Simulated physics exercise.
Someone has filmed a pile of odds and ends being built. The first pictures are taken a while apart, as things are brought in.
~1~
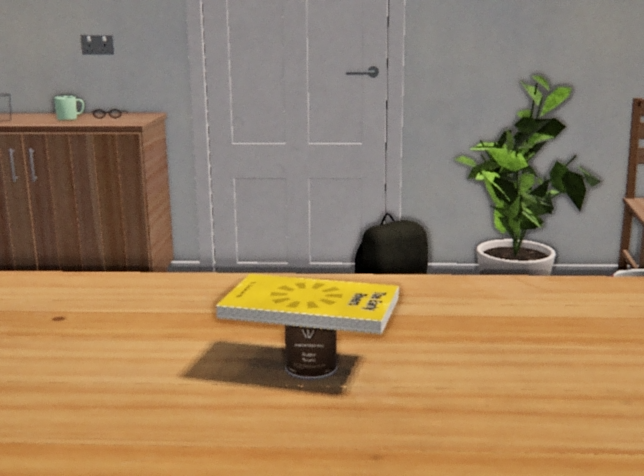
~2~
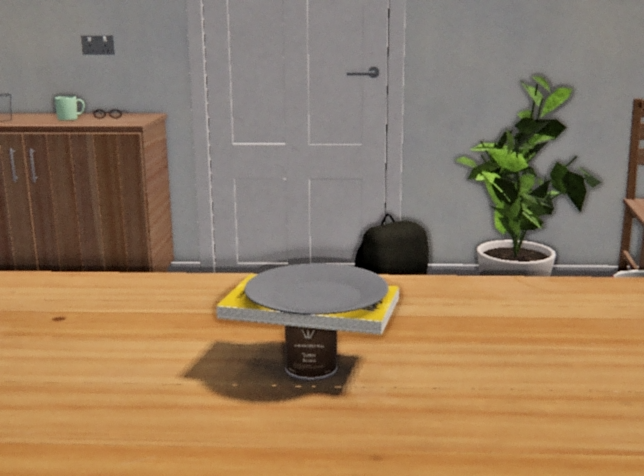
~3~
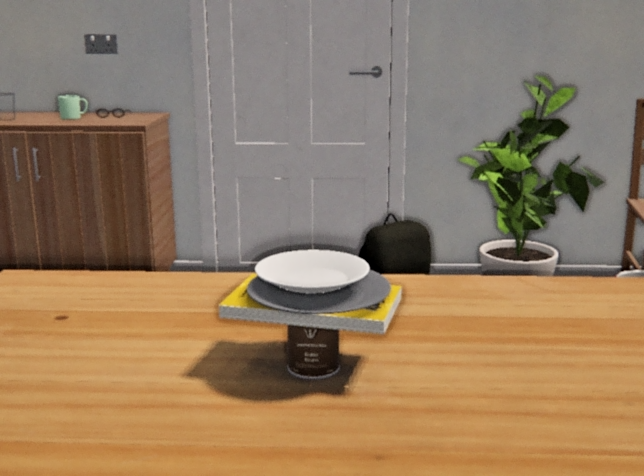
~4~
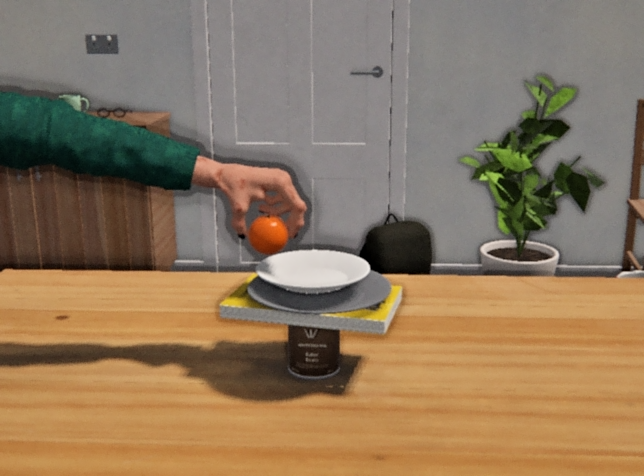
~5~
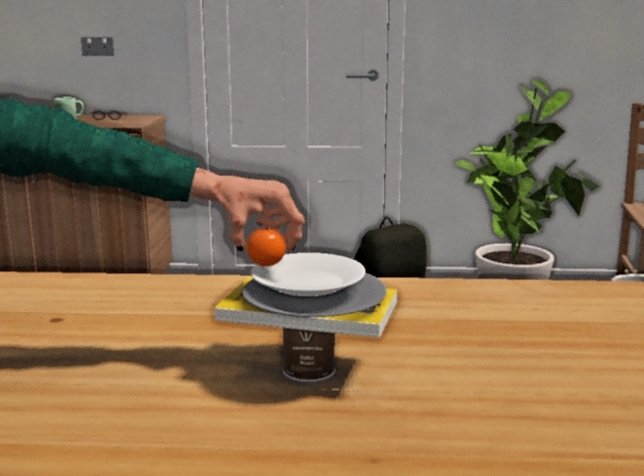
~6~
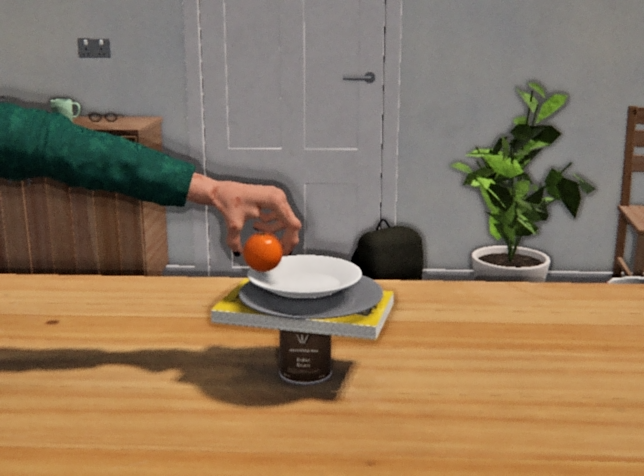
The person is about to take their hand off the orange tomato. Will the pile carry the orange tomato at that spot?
In the end the pile keeps its balance.
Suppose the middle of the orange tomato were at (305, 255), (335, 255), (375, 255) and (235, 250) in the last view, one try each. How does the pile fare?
In the first case it keeps its balance; in the second case it holds; in the third case it loses its balance; in the fourth case it loses its balance.
Then, 0.30 s past the last view, things are still on the move.
Then, 1.00 s past the last view, nothing moves.
Then, 1.80 s past the last view, orange tomato resting near (262, 253).
Finally, all 5 still in place. Final places as the last picture's camera would see them, orange tomato near (262, 253). The pile stays up.
